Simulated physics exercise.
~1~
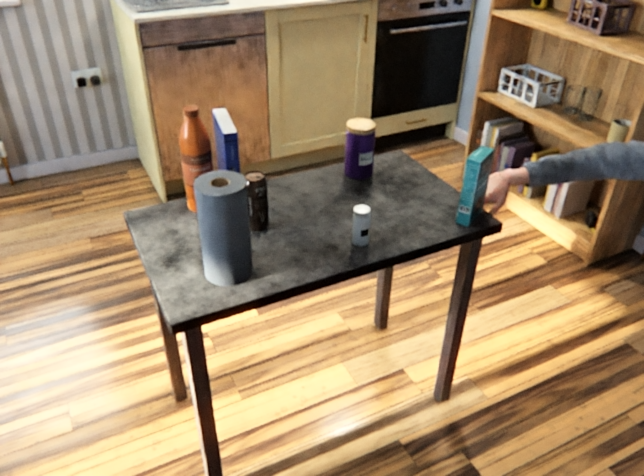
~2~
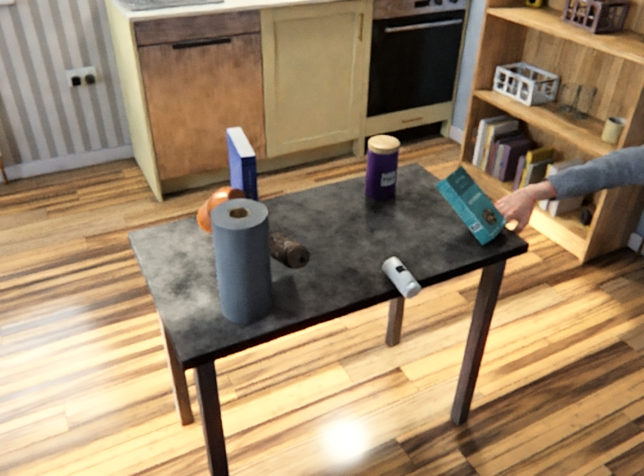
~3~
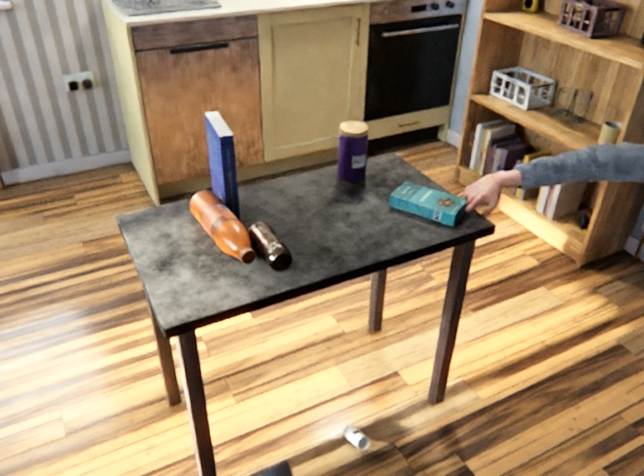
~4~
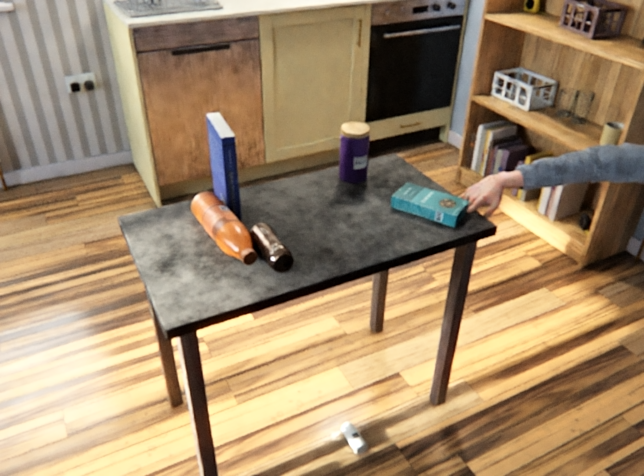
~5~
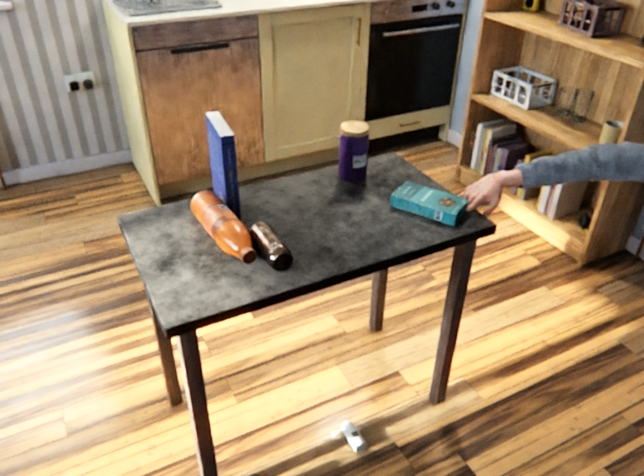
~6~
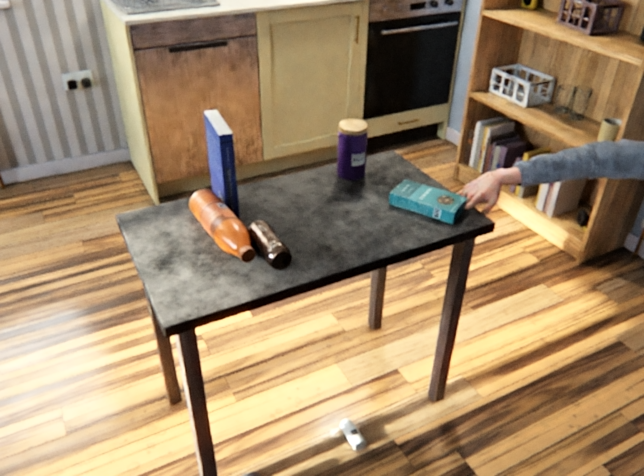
Kitchen with a hand at a jolting table, three items toppling, grey roll and white shaker falling off, book and jar standing.
